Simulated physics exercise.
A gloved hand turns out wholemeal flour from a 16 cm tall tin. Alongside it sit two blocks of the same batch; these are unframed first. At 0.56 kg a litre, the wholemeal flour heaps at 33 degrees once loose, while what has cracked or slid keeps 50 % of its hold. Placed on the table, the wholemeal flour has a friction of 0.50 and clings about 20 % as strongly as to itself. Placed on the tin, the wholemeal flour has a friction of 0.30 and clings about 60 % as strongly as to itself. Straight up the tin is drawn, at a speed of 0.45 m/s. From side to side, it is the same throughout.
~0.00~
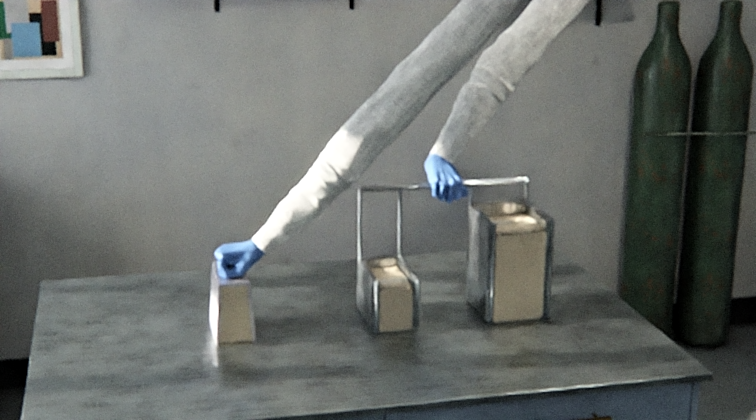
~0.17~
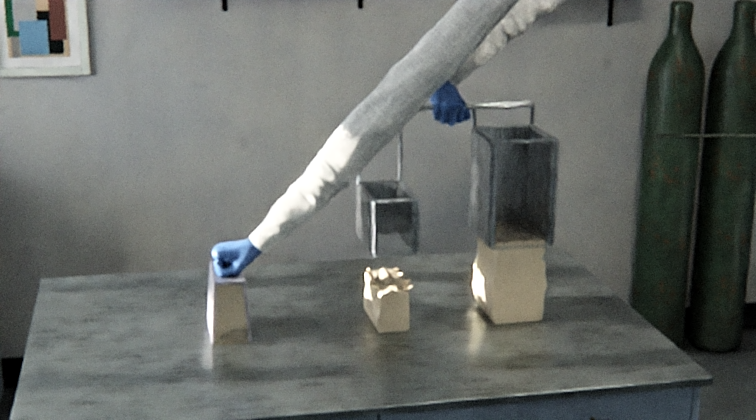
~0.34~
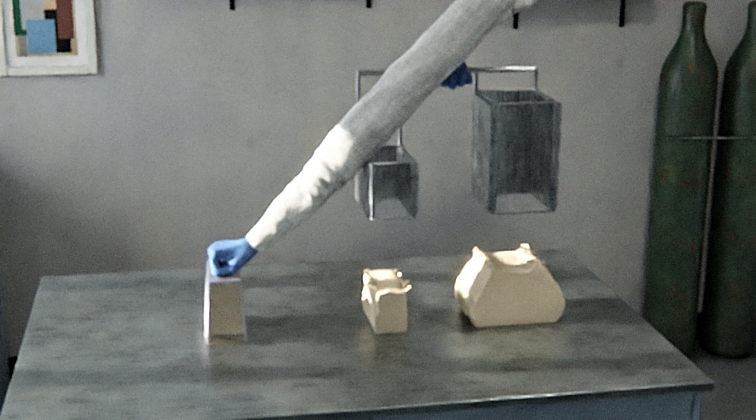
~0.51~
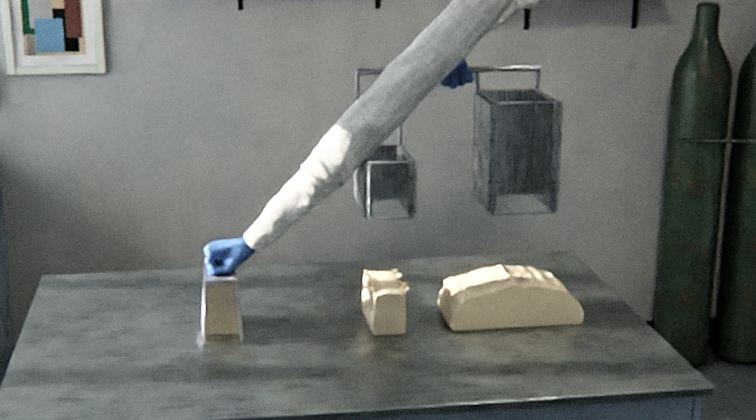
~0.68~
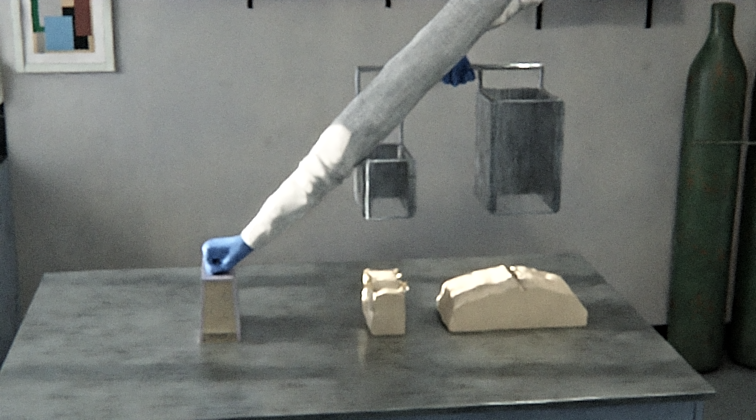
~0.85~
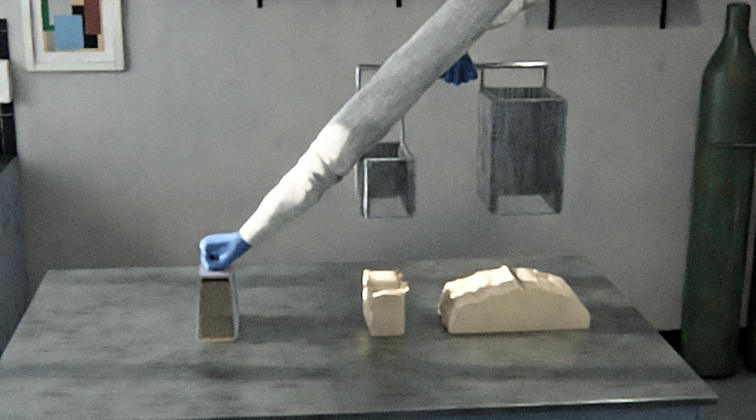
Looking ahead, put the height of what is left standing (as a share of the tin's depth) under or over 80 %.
I'd say the figure ends up falling short of 80 per cent.
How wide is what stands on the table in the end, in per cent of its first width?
Roughly 190 per cent.
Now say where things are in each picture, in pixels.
The first picture shows top corner of the tin at (222, 287), not yet moved; top of the wholemeal flour at (245, 286); blocks stand 12 cm, 24 cm (left to right).
The second picture shows top corner of the tin at (217, 286), not yet moved; top of the wholemeal flour at (241, 285); blocks stand 12 cm, 23 cm (left to right).
The third picture shows top corner of the tin at (212, 285), not yet moved; top of the wholemeal flour at (236, 284); blocks stand 12 cm, 16 cm (left to right).
The fourth picture shows top corner of the tin at (208, 284), not yet moved; top of the wholemeal flour at (232, 284); blocks stand 12 cm, 12 cm (left to right).
The fifth picture shows top corner of the tin at (205, 282), not yet moved; top of the wholemeal flour at (229, 282); blocks stand 12 cm, 12 cm (left to right).
The sixth picture shows top corner of the tin at (202, 279), moved 6 mm; top of the wholemeal flour at (218, 282); blocks stand 12 cm, 11 cm (left to right).
After 1.06 s, the tin is up by 9.4 cm.
After 1.31 s, the tin is up by 21 cm; what stands on the table is 59 % of the tin's depth.
After 1.56 s, the tin is up by 28 cm; what stands on the table is 58 % of the tin's depth.
After 1.81 s, the tin is up by 28 cm; what stands on the table is 58 % of the tin's depth.
After 1.91 s, at the end, the tin is up by 28 cm; what stands on the table is 58 % of the tin's depth.
